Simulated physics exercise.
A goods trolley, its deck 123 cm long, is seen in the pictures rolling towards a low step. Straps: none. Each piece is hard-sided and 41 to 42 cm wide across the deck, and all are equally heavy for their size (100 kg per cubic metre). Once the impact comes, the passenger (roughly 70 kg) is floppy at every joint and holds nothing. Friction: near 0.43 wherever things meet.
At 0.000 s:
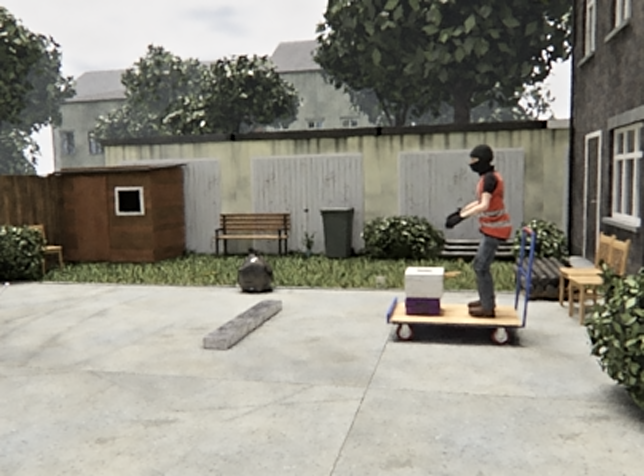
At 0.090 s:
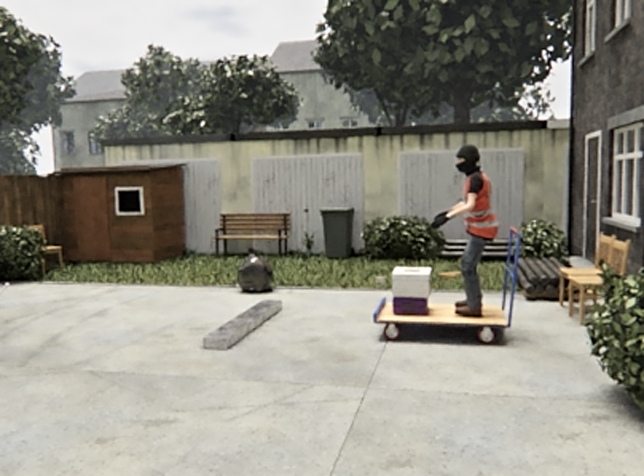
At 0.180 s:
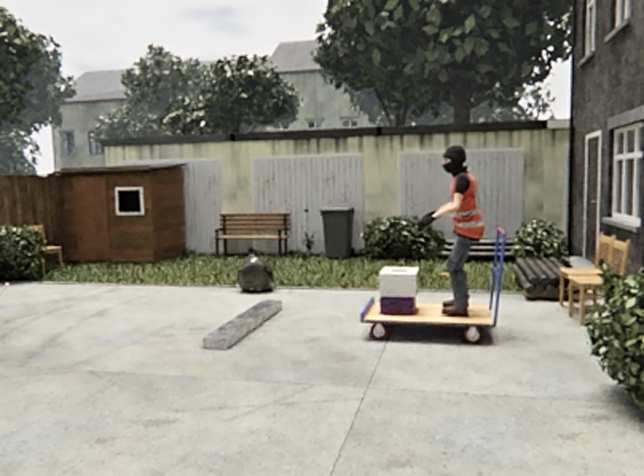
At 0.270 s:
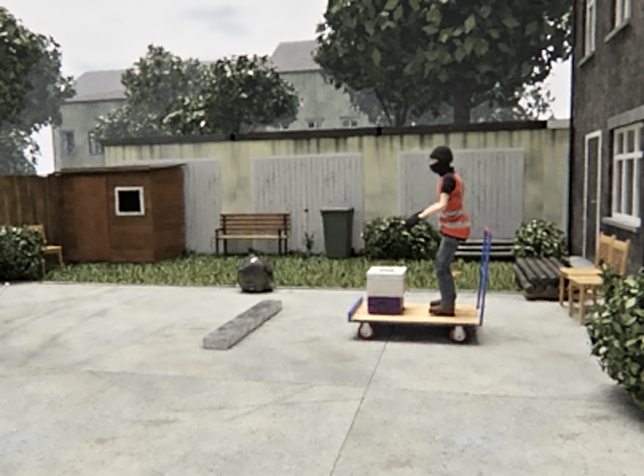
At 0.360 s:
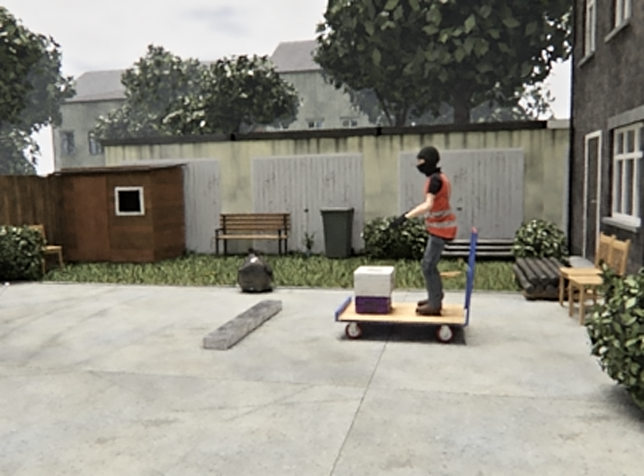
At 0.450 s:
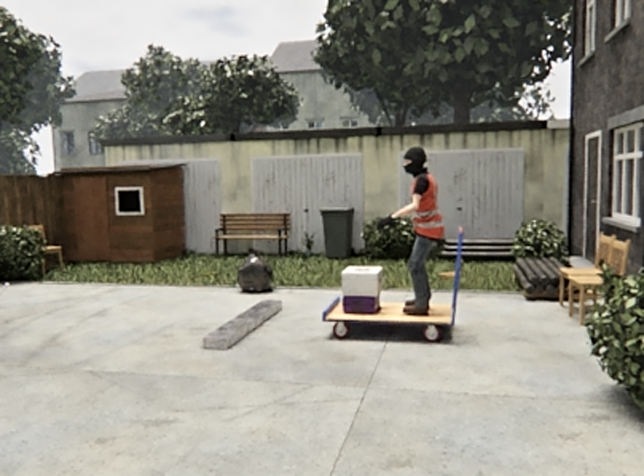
At first, a masked person in an orange safety vest stands on a flat trolley at the right of a paved yard, behind a white and purple box. The trolley then rolls steadily left toward a low grey step, carrying both along while the rider holds their arms out in front.
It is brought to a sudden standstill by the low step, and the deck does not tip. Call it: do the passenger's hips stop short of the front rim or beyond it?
The passenger's hips stop short of the front rim.
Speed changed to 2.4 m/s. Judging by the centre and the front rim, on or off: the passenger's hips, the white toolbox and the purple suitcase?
Hips - dropped, white - dropped, purple - kept.
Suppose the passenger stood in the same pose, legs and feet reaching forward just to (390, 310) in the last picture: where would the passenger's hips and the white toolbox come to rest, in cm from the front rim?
In that case hips 70 behind, white 80 past.
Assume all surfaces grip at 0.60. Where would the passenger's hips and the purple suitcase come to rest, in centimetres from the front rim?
Result - hips: 80 behind; purple: 20 behind.
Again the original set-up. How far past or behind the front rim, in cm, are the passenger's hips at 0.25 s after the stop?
Behind the rim, near 70 cm.
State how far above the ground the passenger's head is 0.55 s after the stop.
Height: Approx. 80 cm above ground.
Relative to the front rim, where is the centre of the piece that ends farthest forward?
Roughly 0 cm beyond the front rim.
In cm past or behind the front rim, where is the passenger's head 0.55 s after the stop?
Roughly 20 cm behind the front rim.
The wheels strike at 1.09 s.
After 1.34 s the passenger's hips are 71 cm behind the rim, near (310, 253) in the last picture's view.
After 1.64 s the passenger's hips are 78 cm behind the rim, near (318, 278) in the last picture's view.
After 2.09 s the passenger's hips are 78 cm behind the rim, near (318, 278) in the last picture's view.
Final state at 2.9 s, past the rim, white toolbox; behind it, purple suitcase and the passenger's hips.
